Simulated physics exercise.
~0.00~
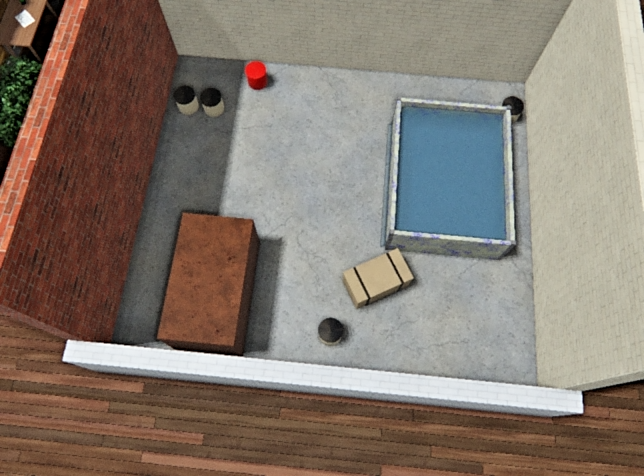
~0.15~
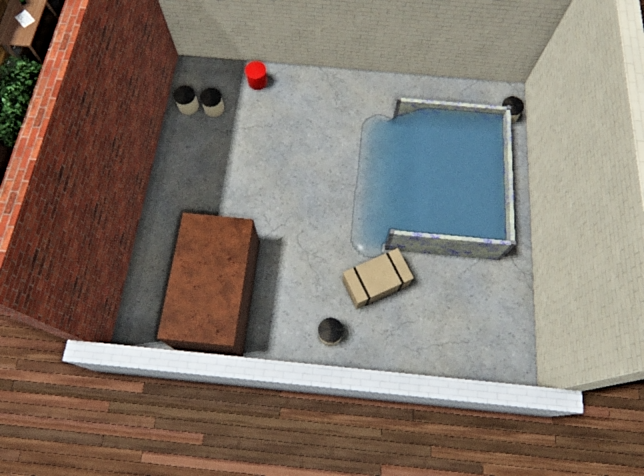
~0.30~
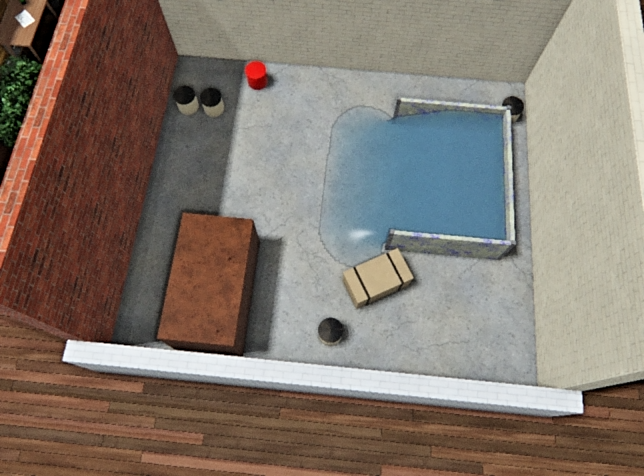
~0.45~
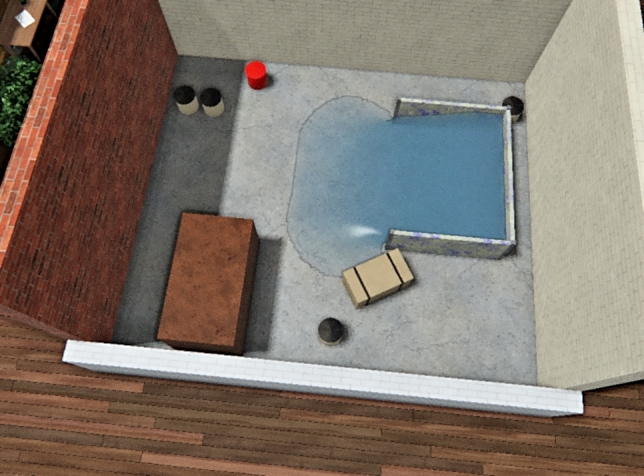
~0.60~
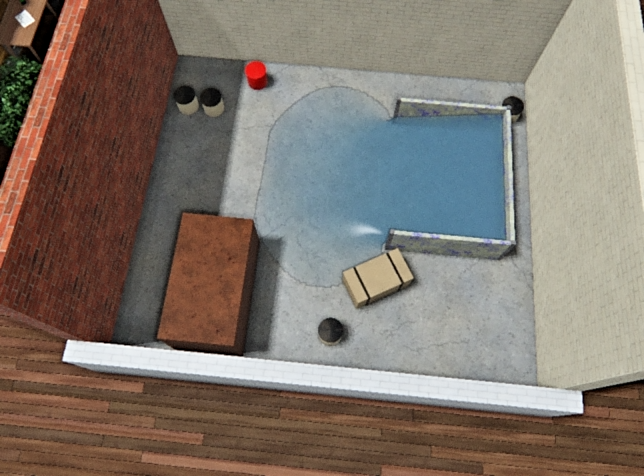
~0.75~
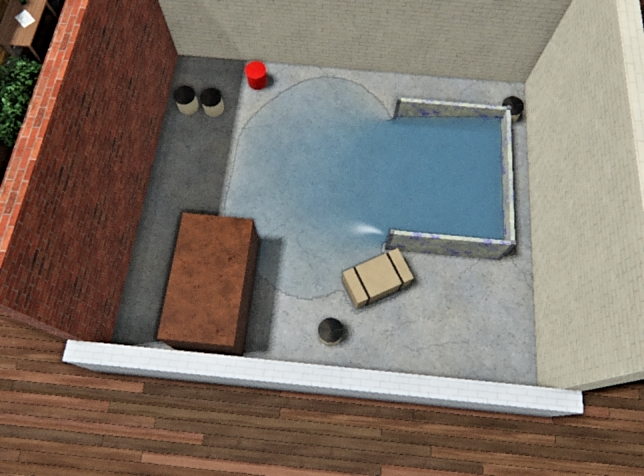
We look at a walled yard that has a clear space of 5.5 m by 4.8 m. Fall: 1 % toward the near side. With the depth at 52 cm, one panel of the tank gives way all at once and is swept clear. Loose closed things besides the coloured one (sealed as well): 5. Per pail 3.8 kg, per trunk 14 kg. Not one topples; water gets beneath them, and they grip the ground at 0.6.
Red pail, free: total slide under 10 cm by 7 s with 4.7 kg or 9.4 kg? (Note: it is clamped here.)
Looks to me like nothing offered suffices.
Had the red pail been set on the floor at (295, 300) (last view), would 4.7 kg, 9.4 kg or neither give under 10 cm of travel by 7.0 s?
Going by the scene, only the heavier one works.
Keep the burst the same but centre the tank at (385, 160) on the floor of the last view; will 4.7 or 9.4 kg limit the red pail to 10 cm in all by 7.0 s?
Then both masses fall short.
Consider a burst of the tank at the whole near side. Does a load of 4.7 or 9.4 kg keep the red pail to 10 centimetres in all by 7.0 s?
In that case just the heavier mass works.
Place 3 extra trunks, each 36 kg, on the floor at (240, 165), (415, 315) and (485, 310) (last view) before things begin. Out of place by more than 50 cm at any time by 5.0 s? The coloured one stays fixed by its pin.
Beyond it, within it, within it.
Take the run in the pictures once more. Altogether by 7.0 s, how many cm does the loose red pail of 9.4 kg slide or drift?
About 200 cm.
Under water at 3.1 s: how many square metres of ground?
19 m2.
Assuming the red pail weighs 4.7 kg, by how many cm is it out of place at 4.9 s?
About 5 cm.
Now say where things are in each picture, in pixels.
The red pail at (256, 70) rests on the ground; water covers 3.0 m2; 0 of 6 have shifted, in the first frame.
The red pail at (256, 70) rests on the ground; 4.0 m2 under water; 0 of 6 have shifted, in the second frame.
The red pail at (256, 70), on the bottom; water covers 5.2 m2; 0 of 6 have shifted, in the third frame.
The red pail at (256, 70) rests on the ground; water covers 6.5 m2; 0 of 6 have shifted, in the fourth frame.
The red pail at (256, 70) rests on the ground; water covers 8.1 m2; 0 of 6 have shifted, in the fifth frame.
The red pail at (256, 70), on the bottom; 9.6 m2 under water; 0 of 6 have shifted, in the sixth frame.
After 1.4 s the red pail would be 12 cm from its start with 4.7 kg and 0 cm from its start with 9.4 kg; 4 cm of water round it then.
After 3.1 s the red pail would be 93 cm from its start with 4.7 kg and 35 cm from its start with 9.4 kg; 20 cm of water round it then.
After 4.9 s the red pail would be 5 cm from its start with 4.7 kg and 104 cm from its start with 9.4 kg; 9 cm of water round it then.
After 7.0 s the red pail would be 77 cm from its start with 4.7 kg and 111 cm from its start with 9.4 kg; 7 cm of water round it then.
